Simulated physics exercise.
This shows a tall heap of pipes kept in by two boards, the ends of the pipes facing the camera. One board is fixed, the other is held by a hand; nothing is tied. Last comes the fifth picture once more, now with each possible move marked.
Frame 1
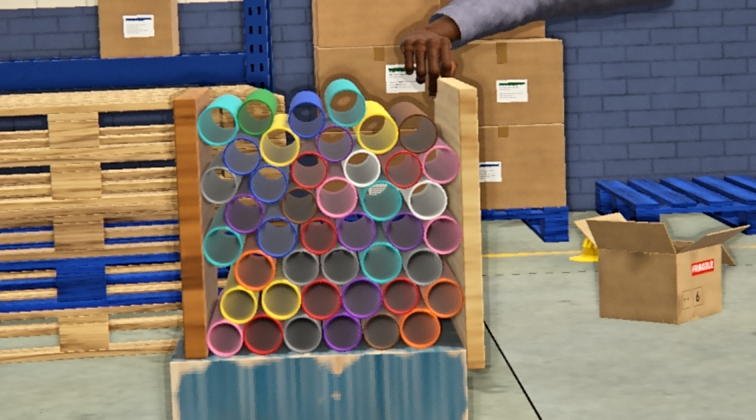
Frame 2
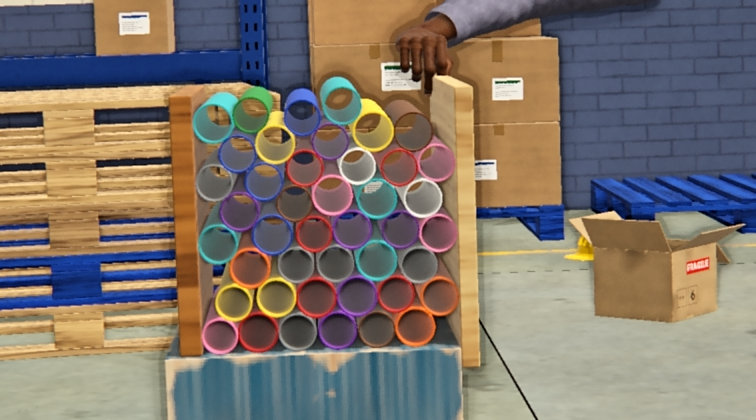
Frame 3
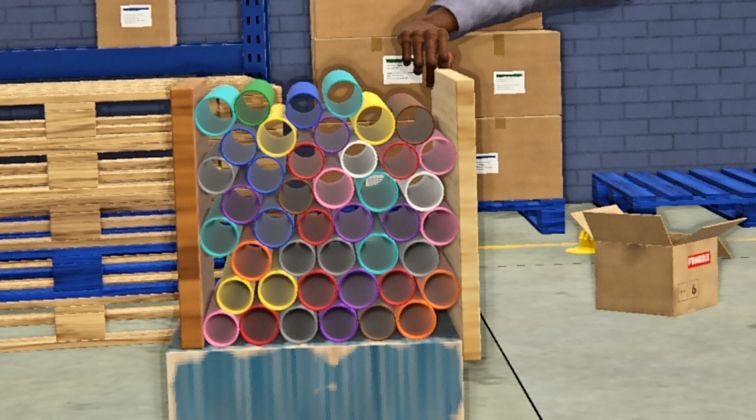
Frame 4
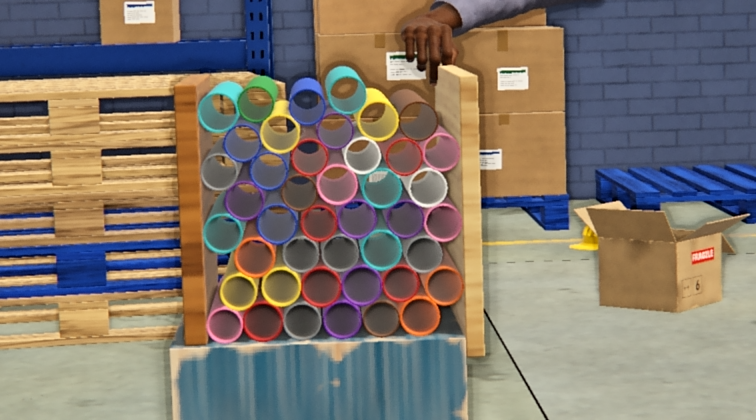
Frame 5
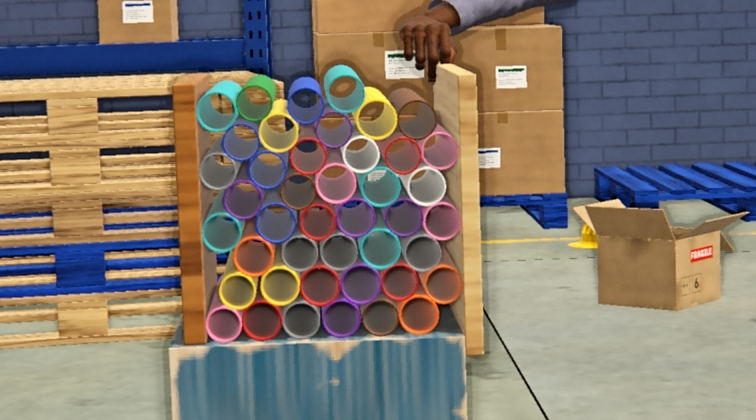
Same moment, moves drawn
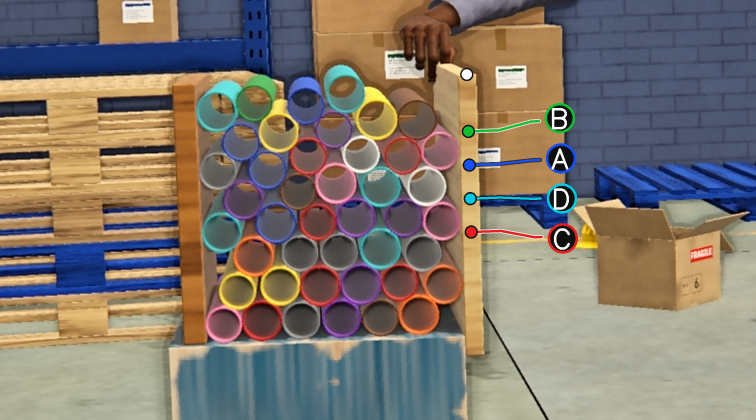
Coloured pipes sitting stacked between two wooden boards, barely moving beyond slight shifts in view, while a hand rests on the right board.
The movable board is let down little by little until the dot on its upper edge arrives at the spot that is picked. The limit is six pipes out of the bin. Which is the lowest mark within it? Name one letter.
At most to C.
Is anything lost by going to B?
No.
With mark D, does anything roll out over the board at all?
Yes, at D.
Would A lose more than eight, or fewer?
Fewer than eight.
On the marked copy, A at (469, 165); B at (468, 132); C at (471, 232); D at (470, 199); the white dot at (467, 75).
With C. Early on, top of the board (459, 144).
Further on, top of the board (461, 222).
At the end, top of the board (462, 232), two out over the board.
As for the rest, A none out over the board; B none out over the board; D two out over the board.
